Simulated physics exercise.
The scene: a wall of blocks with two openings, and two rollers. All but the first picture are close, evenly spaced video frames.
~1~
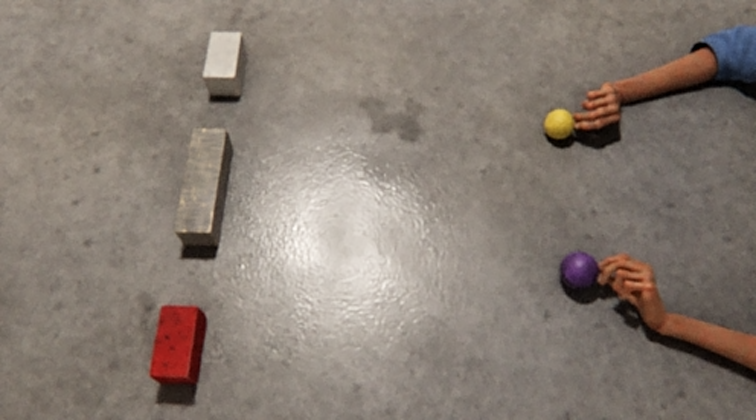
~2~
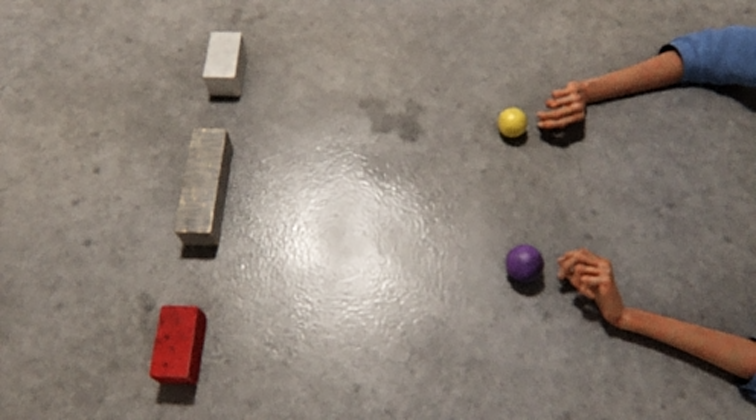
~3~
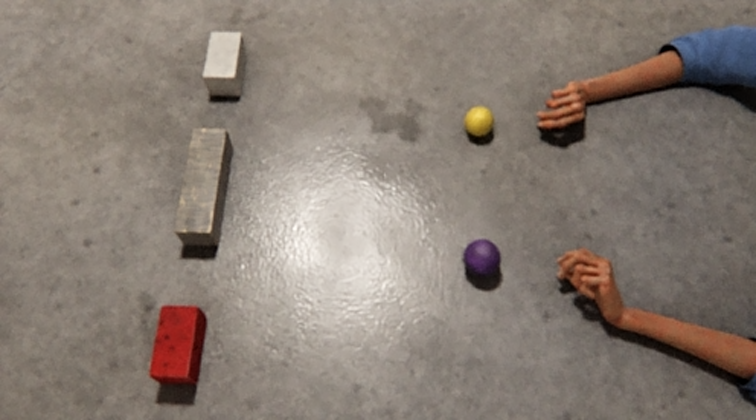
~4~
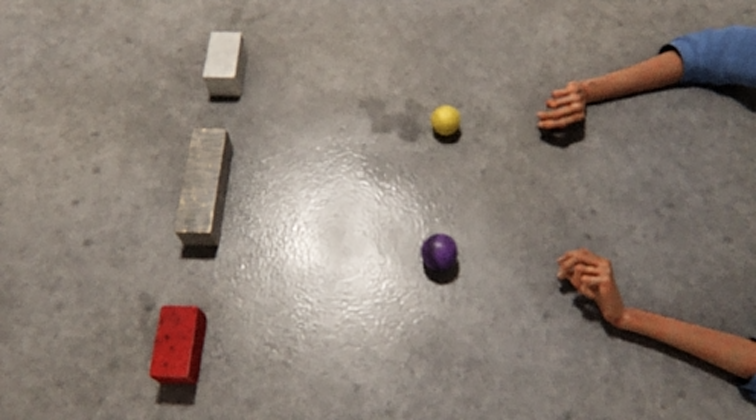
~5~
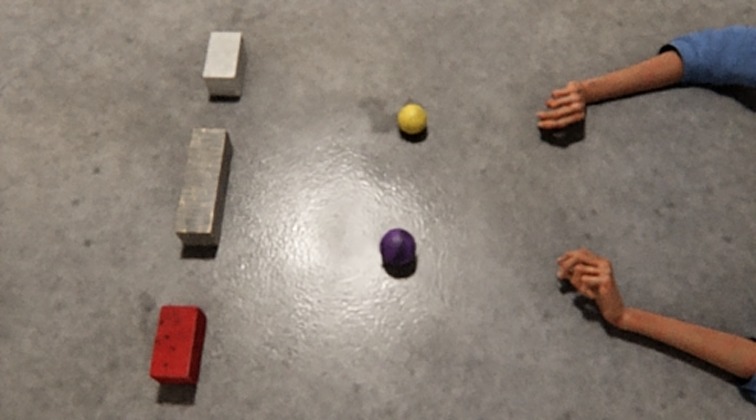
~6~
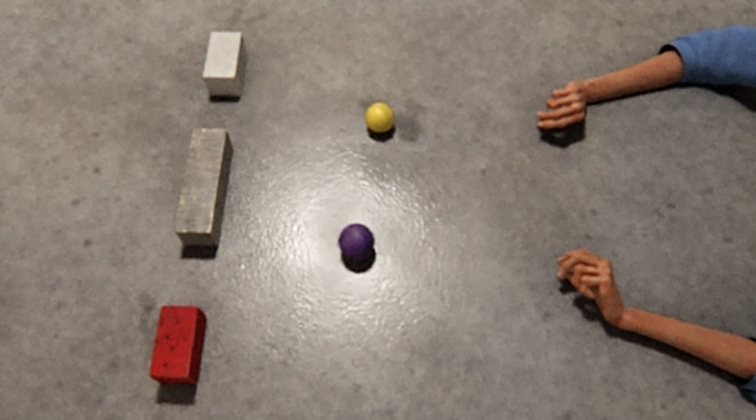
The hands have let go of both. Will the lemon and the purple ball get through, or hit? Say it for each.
As it turns out, the lemon rolls through, the purple ball bounces off.
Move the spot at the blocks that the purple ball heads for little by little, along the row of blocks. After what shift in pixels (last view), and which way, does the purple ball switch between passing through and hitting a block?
About 24 pixels down.
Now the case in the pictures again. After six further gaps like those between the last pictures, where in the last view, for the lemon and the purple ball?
About (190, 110), and the other about (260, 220).
Then, 0.56 s on from there, lemon heading on near (83, 108); purple ball coming back near (282, 205).
In the end, the lemon passes through its gap; the purple ball hits a block.
